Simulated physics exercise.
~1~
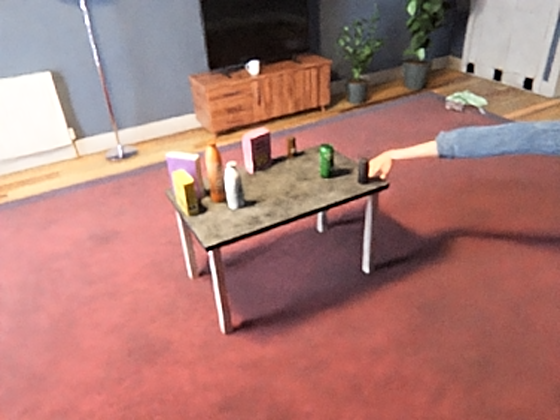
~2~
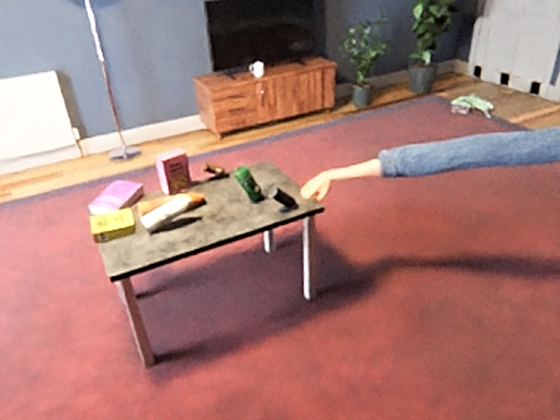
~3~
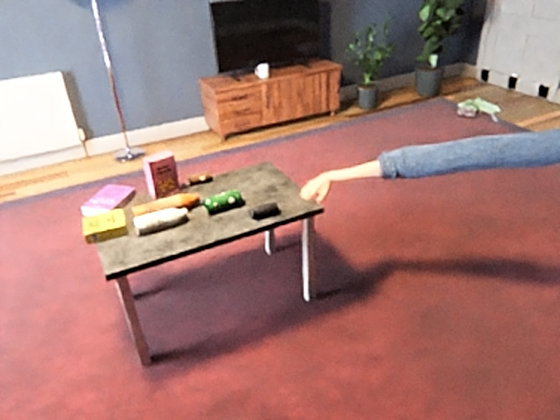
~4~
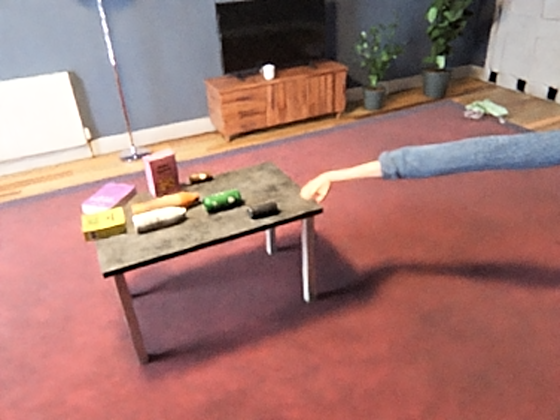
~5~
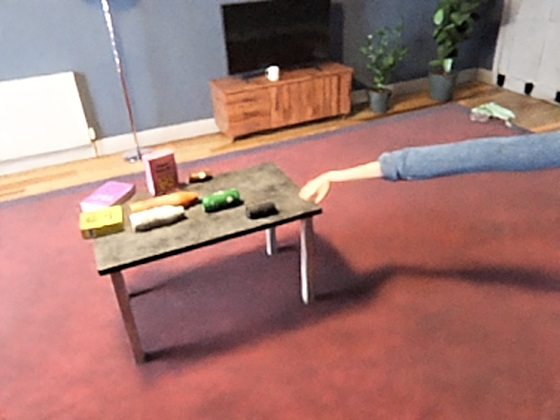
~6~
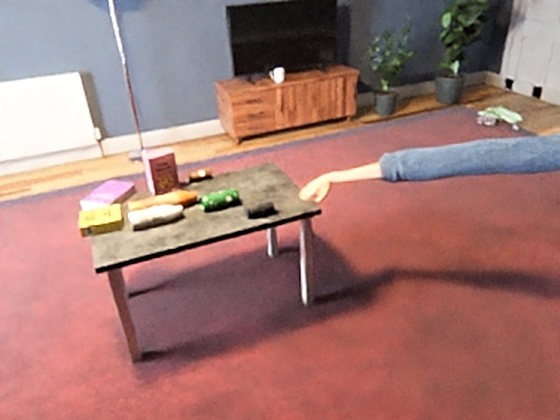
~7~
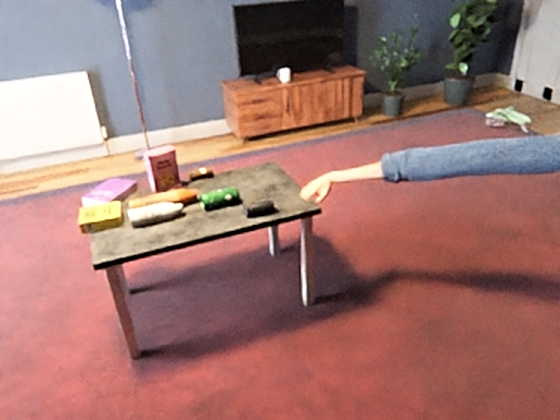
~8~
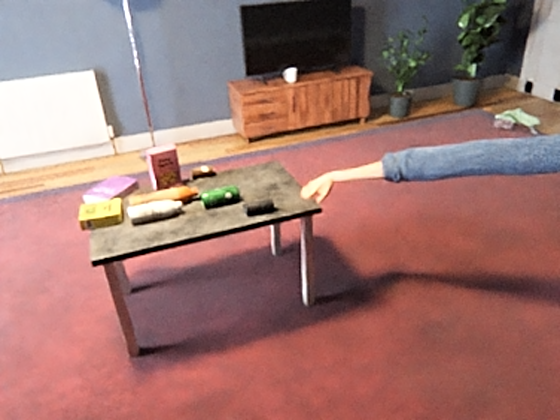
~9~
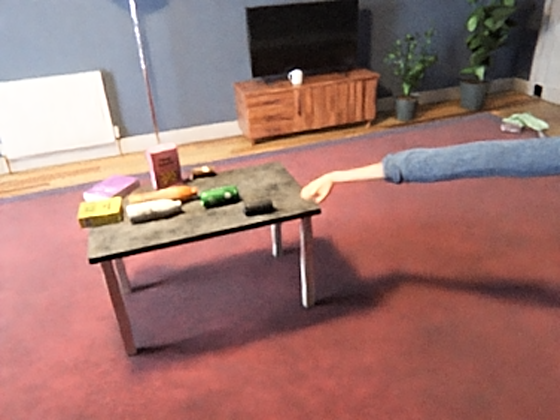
A hand drags the table left, and most items topple but stay on top.
